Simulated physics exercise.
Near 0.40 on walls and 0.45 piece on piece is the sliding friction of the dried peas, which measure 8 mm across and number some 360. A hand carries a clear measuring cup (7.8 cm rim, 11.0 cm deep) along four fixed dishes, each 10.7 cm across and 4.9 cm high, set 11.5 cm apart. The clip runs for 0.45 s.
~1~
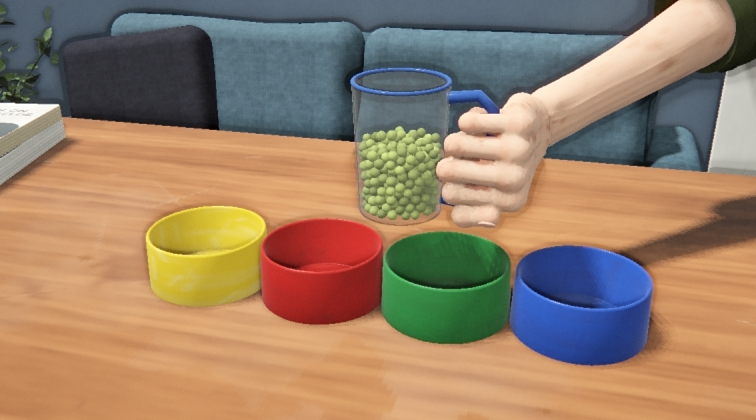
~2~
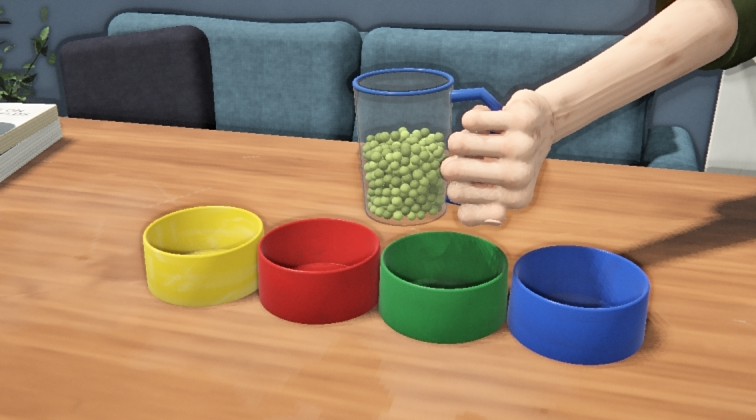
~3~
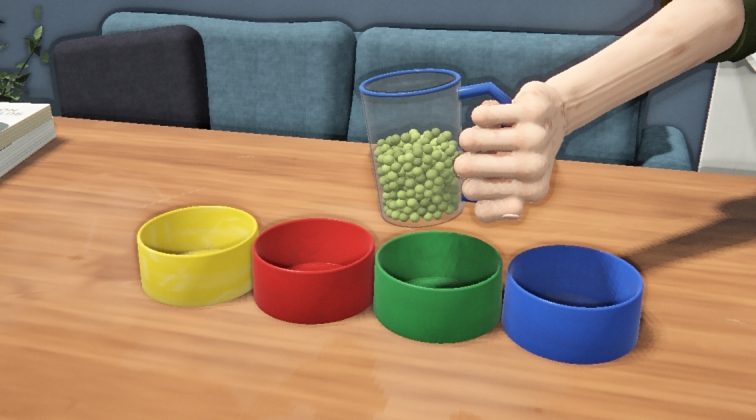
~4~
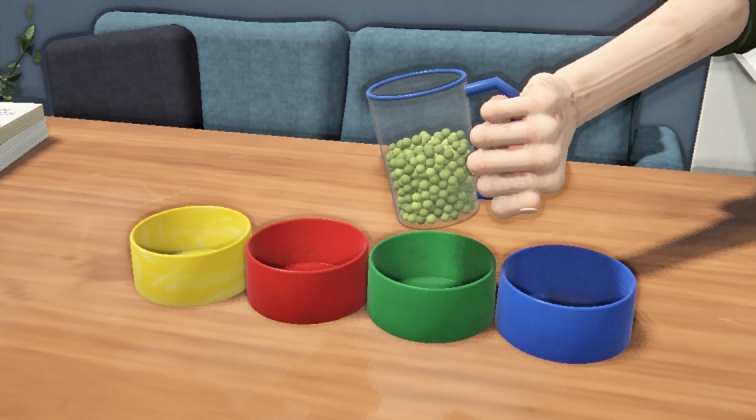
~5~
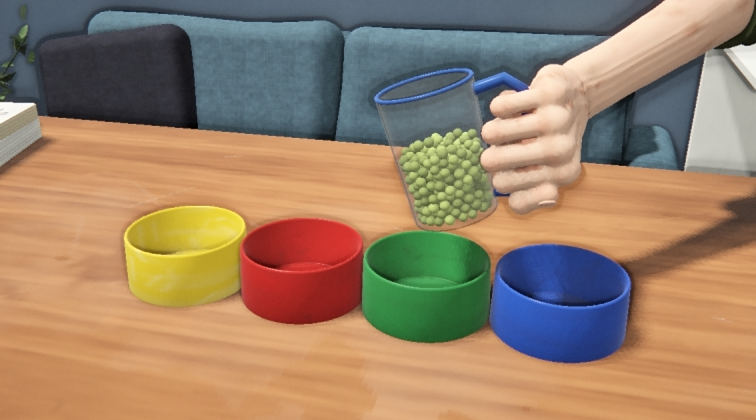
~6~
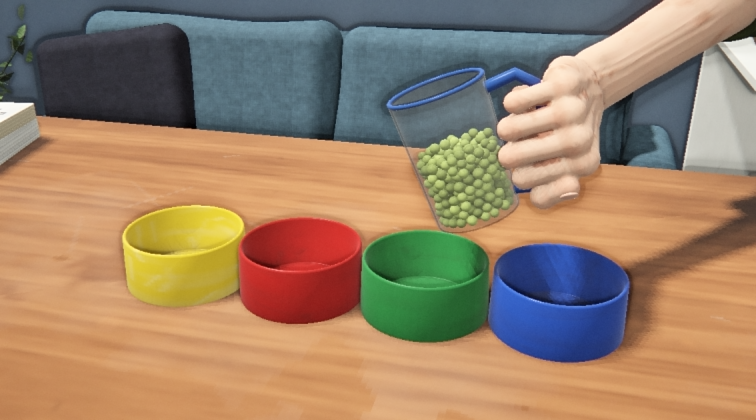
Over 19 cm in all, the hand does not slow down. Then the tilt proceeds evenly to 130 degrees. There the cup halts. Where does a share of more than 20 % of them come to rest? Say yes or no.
Red: No, blue: Yes, green: No, yellow: No, counter: No.
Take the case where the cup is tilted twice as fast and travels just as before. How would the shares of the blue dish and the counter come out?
It would be blue 90 and counter 0.
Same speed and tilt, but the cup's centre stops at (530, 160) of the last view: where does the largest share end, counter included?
Most of it ends up at green.
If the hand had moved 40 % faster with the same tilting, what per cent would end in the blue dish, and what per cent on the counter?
Shares - blue 100, counter 0.
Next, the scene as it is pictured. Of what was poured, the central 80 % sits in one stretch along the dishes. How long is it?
Roughly 6 centimetres.
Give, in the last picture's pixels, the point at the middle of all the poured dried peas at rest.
Resting centre estimate: Around (542, 302).
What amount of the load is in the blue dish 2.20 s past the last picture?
Some 95 in a hundred by then.
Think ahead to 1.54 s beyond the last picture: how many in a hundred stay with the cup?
Around 90 in a hundred.
Then, 0.92 s after the last picture, tilt 71 degrees; cup holds 100 %.
Then, 1.54 s after the last picture, tilt 105 degrees; cup holds 90 %, blue 10 %.
Then, 2.20 s after the last picture, tilt 130 degrees; cup holds 0 %, blue 95 %.
In the end, red 0 %, blue 95 %, green 0 %, yellow 0 %, counter 5 %.
